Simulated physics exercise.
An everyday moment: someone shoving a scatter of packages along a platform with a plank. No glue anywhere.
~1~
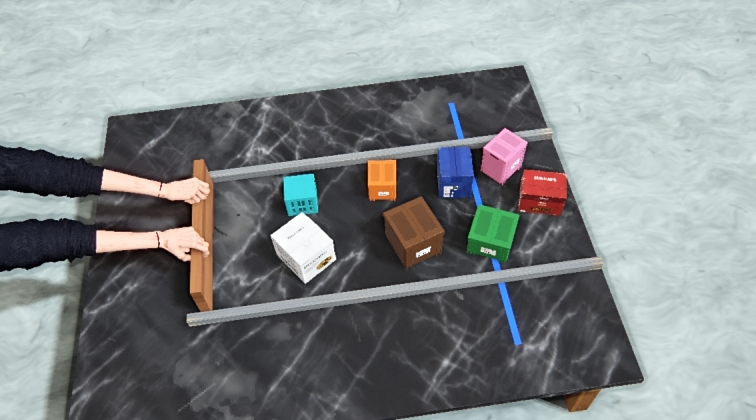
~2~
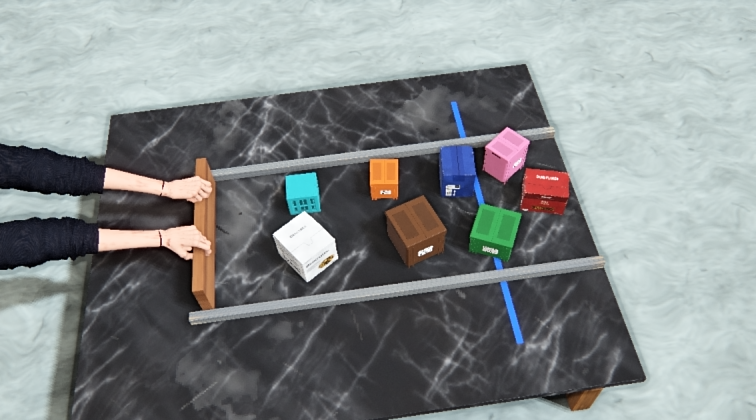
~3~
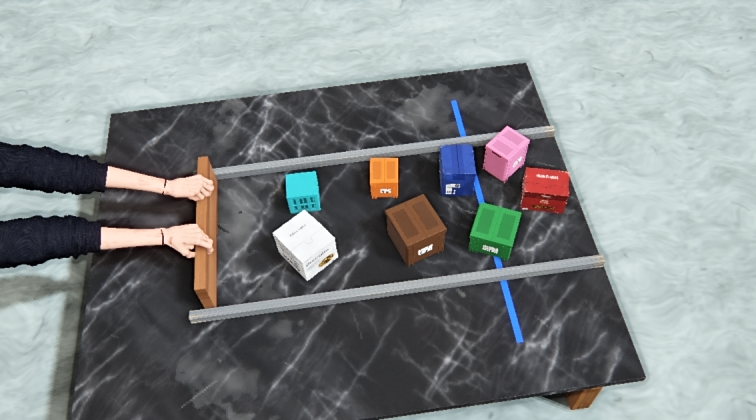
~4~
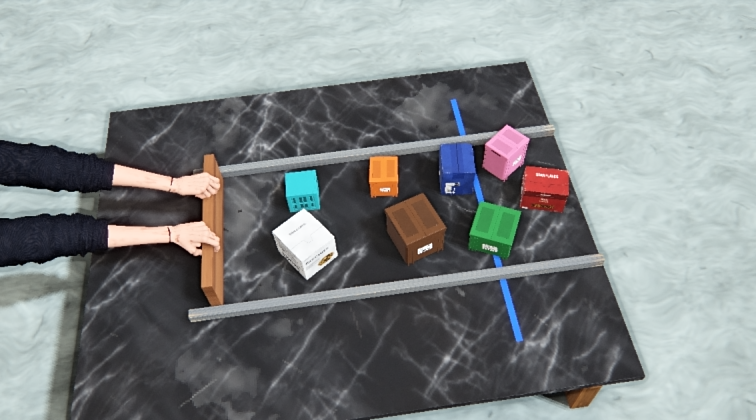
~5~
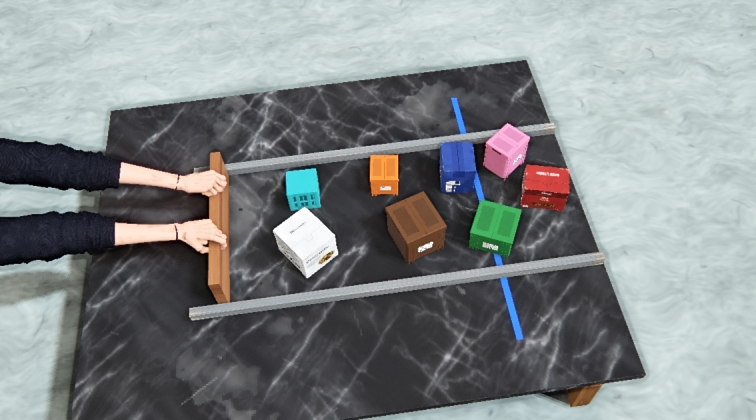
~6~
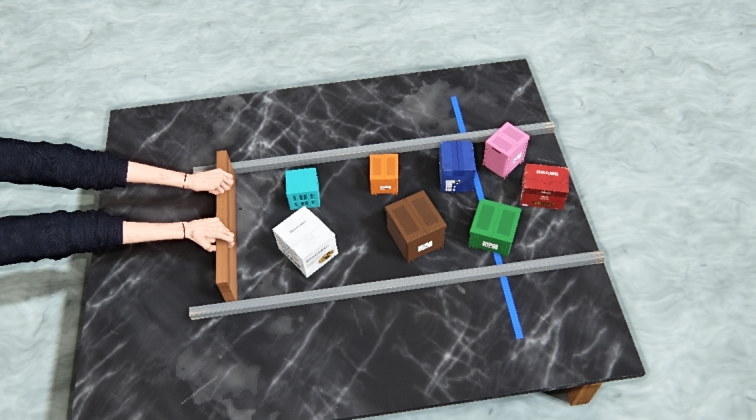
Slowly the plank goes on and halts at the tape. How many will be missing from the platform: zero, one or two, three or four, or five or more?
In the end the number that fall off is three or four.
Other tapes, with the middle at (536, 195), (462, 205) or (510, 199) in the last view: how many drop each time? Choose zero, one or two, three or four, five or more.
One after another: Five or over; zero; either three or four.
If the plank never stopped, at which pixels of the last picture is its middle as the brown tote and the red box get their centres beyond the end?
Its middle is around (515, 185) and around (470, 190).
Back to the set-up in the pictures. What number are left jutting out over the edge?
Overhanging: 0.
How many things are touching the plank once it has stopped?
The number is 2.
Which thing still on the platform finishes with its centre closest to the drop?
The blue parcel ends nearest.
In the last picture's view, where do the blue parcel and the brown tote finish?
First (548, 153), then (553, 211).
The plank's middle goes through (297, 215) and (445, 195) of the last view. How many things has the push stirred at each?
The counts are 2 and 8.
Early on, none off yet; red box at rest near (544, 187); pink tote at rest near (505, 151); green tote at rest near (494, 228).
A while later, none off yet; red box at rest near (545, 185); pink tote travelled about its own width near (538, 147); green tote travelled about its own width near (547, 219).
Finally, the number that fall off is three or four; lost, green tote, pink tote and red box.
